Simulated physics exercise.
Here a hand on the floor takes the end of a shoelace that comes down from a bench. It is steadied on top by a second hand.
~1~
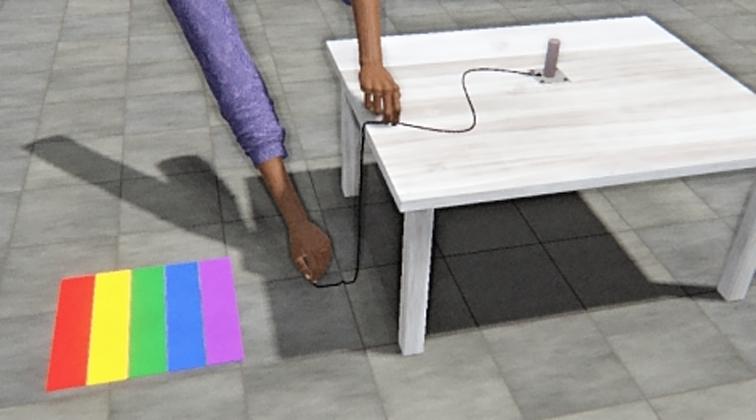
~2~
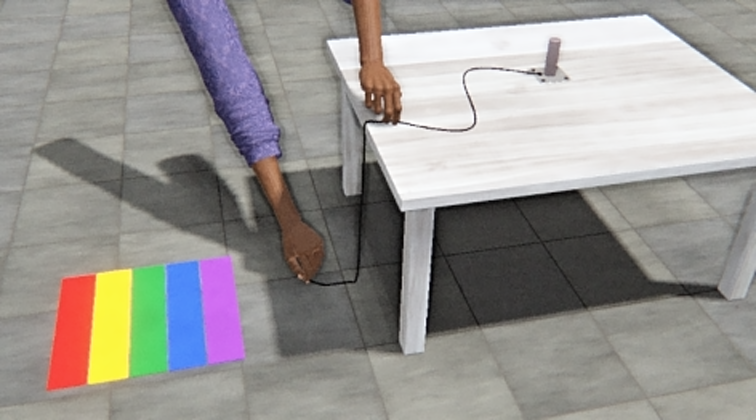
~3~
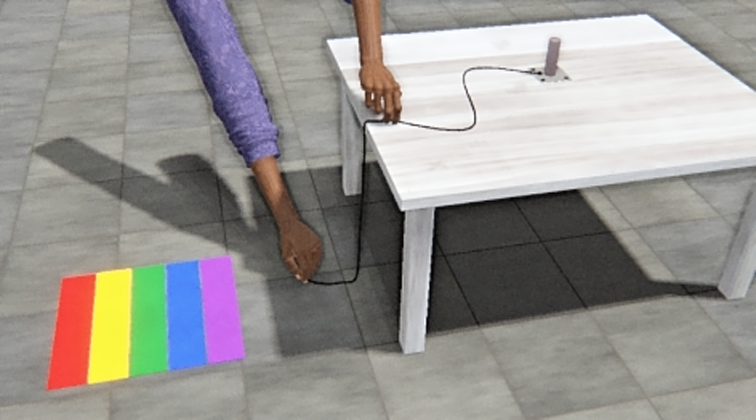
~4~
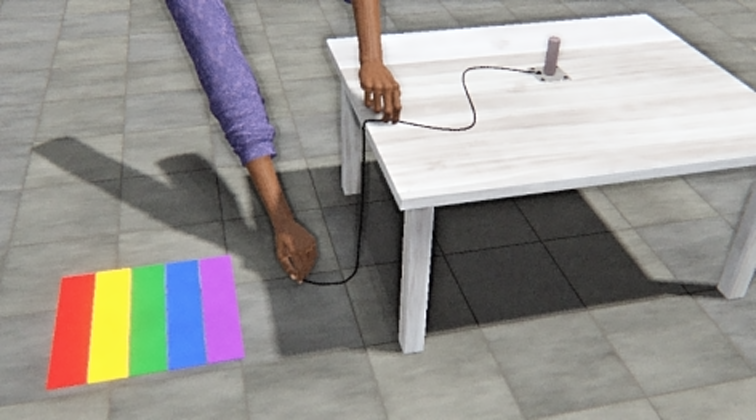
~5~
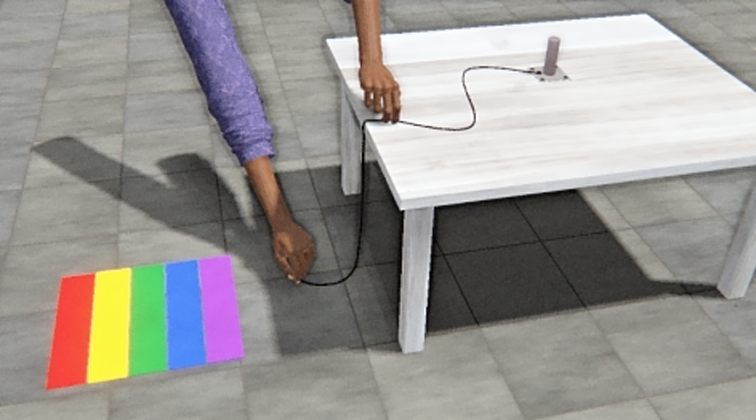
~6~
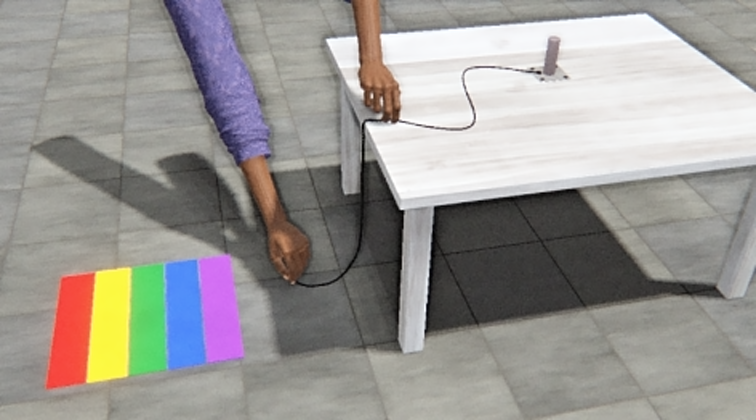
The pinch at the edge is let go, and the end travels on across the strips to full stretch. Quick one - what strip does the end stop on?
The red strip.
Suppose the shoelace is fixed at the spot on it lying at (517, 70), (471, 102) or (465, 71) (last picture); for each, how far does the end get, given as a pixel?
Those spots come out as (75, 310), (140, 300) and (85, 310).
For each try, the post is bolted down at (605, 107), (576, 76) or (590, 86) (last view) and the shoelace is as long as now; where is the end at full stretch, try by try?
(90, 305), (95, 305) and (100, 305), in that order.
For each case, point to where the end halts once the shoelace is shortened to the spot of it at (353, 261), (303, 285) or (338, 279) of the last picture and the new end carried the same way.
Roughly at (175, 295) for the first, (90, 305) for the second and (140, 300) for the third.
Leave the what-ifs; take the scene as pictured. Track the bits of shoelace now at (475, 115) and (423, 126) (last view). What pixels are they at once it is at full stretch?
One finishes at (385, 106) and the other at (323, 139).
Soon after, end near (137, 300); over green.
After that, end near (93, 306); over yellow.
At the stop, end near (66, 310); over red. It halts on the red strip.
